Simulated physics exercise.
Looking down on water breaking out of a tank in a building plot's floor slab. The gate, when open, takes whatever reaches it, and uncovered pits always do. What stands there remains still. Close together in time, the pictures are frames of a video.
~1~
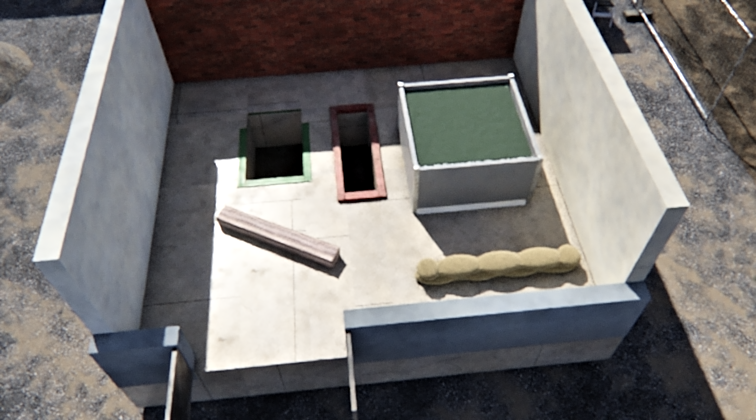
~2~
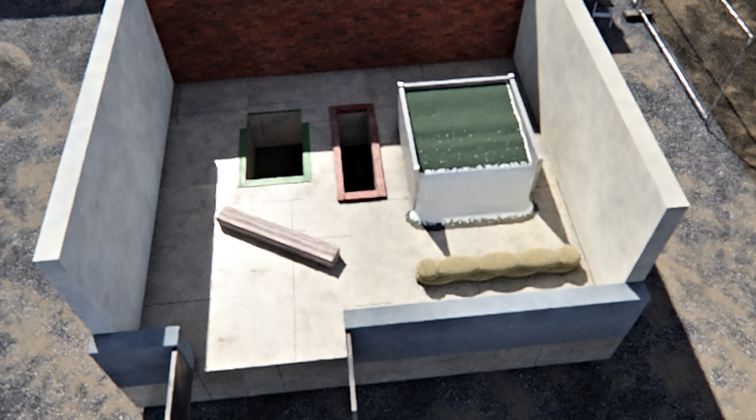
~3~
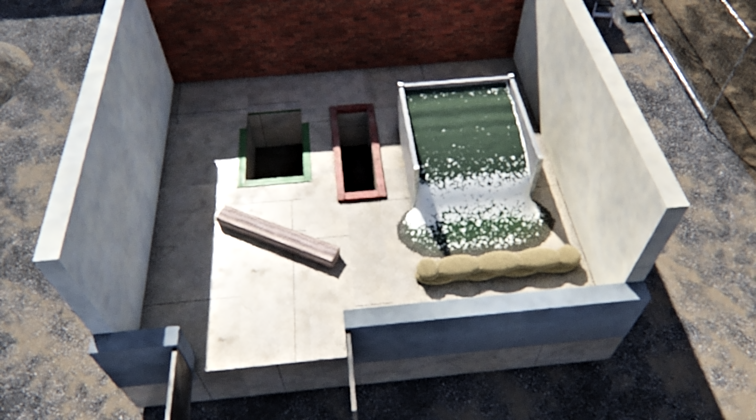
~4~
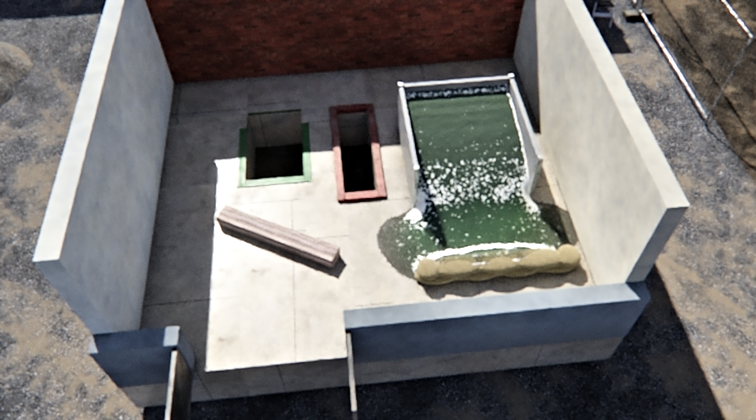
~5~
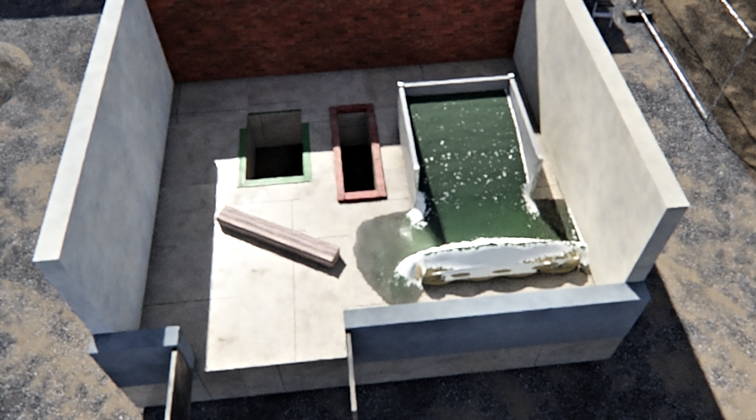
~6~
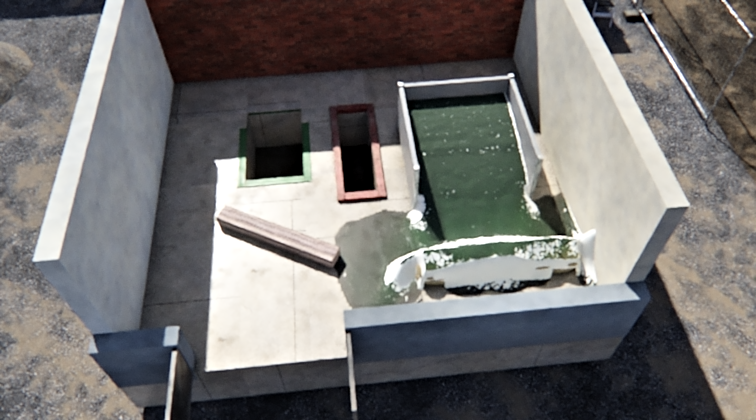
Dark green water bursts from the front of a white-walled tank at the right of a walled concrete plot, seen from high above by a still camera. A green-rimmed pit and a red-rimmed pit lie open left of it, with a pale beam and a tan, lumpy barrier in front. Foaming white, the water runs forward, strikes and washes over the barrier, and spreads left toward the beam.
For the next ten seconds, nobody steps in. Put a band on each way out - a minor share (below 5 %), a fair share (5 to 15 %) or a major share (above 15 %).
The gate is going to fail to stay at fifteen per cent or less; the green pit is going to fail to stay at fifteen per cent or less; the red pit is going to fail to get to five per cent.
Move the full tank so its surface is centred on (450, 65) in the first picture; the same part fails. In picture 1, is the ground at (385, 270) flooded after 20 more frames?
Location check: Waterlogged.
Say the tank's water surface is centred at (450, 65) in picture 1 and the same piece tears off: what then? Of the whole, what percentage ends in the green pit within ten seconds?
Within ten seconds roughly 14 percent of the total ends in the green pit.
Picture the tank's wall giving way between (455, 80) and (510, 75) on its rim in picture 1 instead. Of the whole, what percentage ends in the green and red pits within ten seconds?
For green it's about 25 per cent, and for red about 10 per cent.
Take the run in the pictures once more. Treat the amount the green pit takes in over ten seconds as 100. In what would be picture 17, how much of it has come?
Share by then: About 0 in a hundred.
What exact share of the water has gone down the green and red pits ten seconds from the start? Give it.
20 in a hundred, then 2 in a hundred.
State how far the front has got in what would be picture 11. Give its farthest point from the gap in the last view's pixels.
I'd go with roughly (238, 349).
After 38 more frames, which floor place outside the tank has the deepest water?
(206, 86).
A moment on, water covers 30 % of the floor; the gate 0 %, the green pit 0 %, the red pit 0 %.
Next, water covers 50 % of the floor; the gate 4 %, the green pit 0 %, the red pit 0 %.
Then, water covers 65 % of the floor; the gate 8 %, the green pit 2 %, the red pit 0 %.
Later, water covers 90 % of the floor; the gate 14 %, the green pit 6 %, the red pit 1 %.
In the end, water covers 95 % of the floor; the gate 22 %, the green pit 20 %, the red pit 2 %.
